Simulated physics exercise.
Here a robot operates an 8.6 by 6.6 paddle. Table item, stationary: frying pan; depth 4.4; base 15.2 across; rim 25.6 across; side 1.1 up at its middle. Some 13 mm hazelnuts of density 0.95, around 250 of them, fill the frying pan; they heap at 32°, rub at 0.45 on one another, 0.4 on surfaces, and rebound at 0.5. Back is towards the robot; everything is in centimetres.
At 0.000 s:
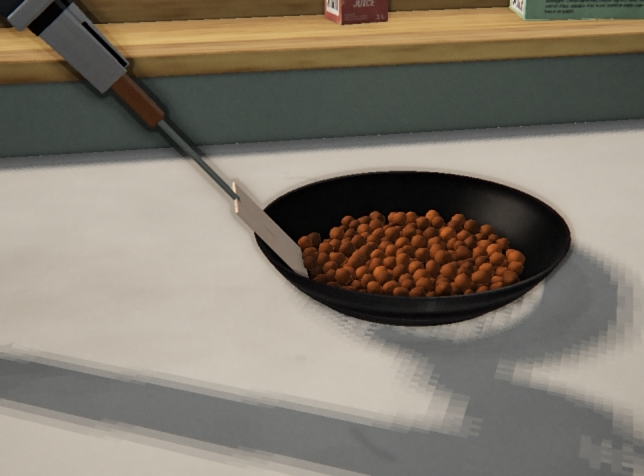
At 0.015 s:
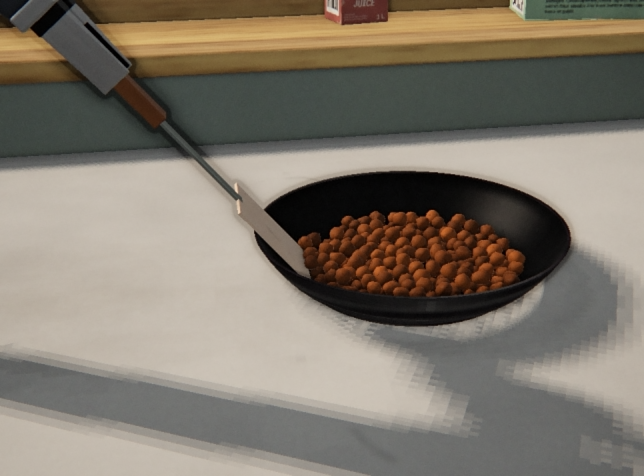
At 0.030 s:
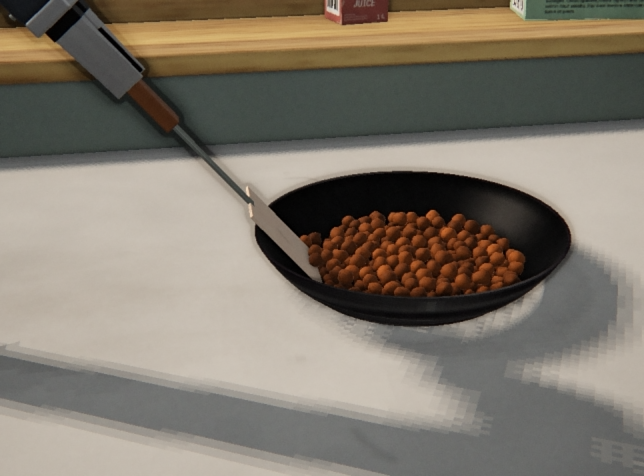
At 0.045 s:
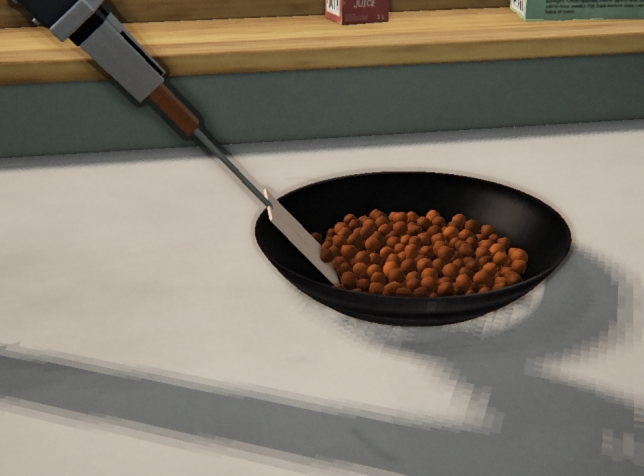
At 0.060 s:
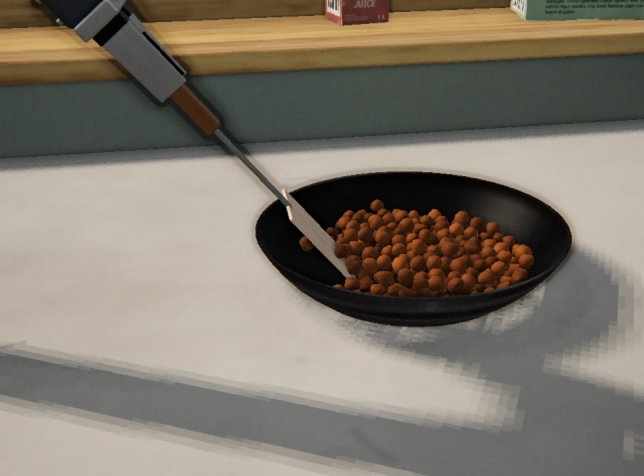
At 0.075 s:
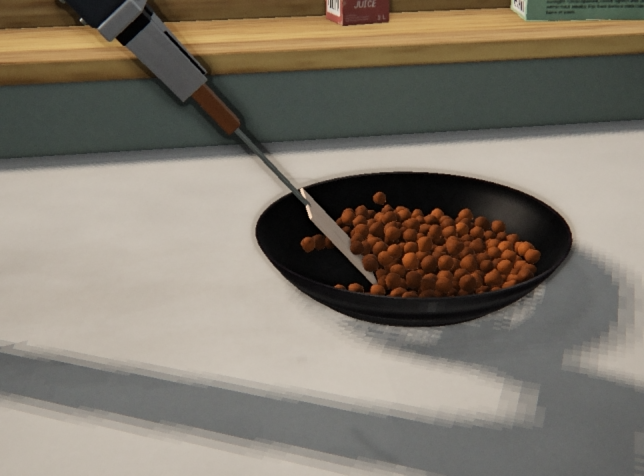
Robot arm sliding a thin metal paddle rightward through small brown balls in a black frying pan, bunching them toward the right.
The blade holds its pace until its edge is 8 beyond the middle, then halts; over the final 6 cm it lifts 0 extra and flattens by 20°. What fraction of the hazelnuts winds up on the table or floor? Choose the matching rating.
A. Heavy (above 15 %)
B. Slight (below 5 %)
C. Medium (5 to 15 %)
Option C: Medium (5 to 15 %).
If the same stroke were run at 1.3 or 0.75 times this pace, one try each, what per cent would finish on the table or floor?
Estimates in order: 10 per cent, 0 per cent.
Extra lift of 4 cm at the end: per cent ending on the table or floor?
About 15 %.
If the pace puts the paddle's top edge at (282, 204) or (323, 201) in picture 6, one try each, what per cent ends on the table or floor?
First try about 0 %, second try about 10 %.
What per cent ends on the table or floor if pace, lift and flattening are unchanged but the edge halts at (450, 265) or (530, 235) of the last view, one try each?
The two tries give near 0 and near 30 in a hundred.
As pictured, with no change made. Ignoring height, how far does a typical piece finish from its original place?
It works out to roughly 5 cm.
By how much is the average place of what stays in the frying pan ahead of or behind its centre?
4.5 cm ahead.
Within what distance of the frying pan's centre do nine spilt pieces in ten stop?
About 30 cm.
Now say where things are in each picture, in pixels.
The first frame shows paddle top edge at (235, 197), sloping 51°; upper third of the load around (403, 252), from x 305 to 515, top at y 215; 250 in the frying pan.
The second frame shows paddle top edge at (237, 198), sloping 51°; upper third of the load around (403, 252), from x 305 to 515, top at y 215.
The third frame shows paddle top edge at (249, 201), sloping 51°; upper third of the load around (403, 252), from x 305 to 515, top at y 215.
The fourth frame shows paddle top edge at (268, 204), sloping 51°; upper third of the load around (405, 251), from x 305 to 520, top at y 215.
The fifth frame shows paddle top edge at (287, 204), sloping 51°; upper third of the load around (411, 247), from x 305 to 525, top at y 205.
The sixth frame shows paddle top edge at (306, 203), sloping 51°; upper third of the load around (417, 247), from x 310 to 535, top at y 200; 250 in the frying pan.
By 0.11 s, sloping 51°, highest piece 5 above the table; 250 in the frying pan.
By 0.15 s, sloping 44°, highest piece 5 above the table; 250 in the frying pan.
By 0.37 s, sloping 31°, highest piece 5 above the table; 229 in the frying pan, 19 on the table or floor, 2 on the blade or in flight.
By 1.42 s, sloping 31°, highest piece 5 above the table; 229 in the frying pan, 21 on the table or floor.
Final count, 229 in the frying pan, 21 on the table or floor. That is 8 % on the table or floor.
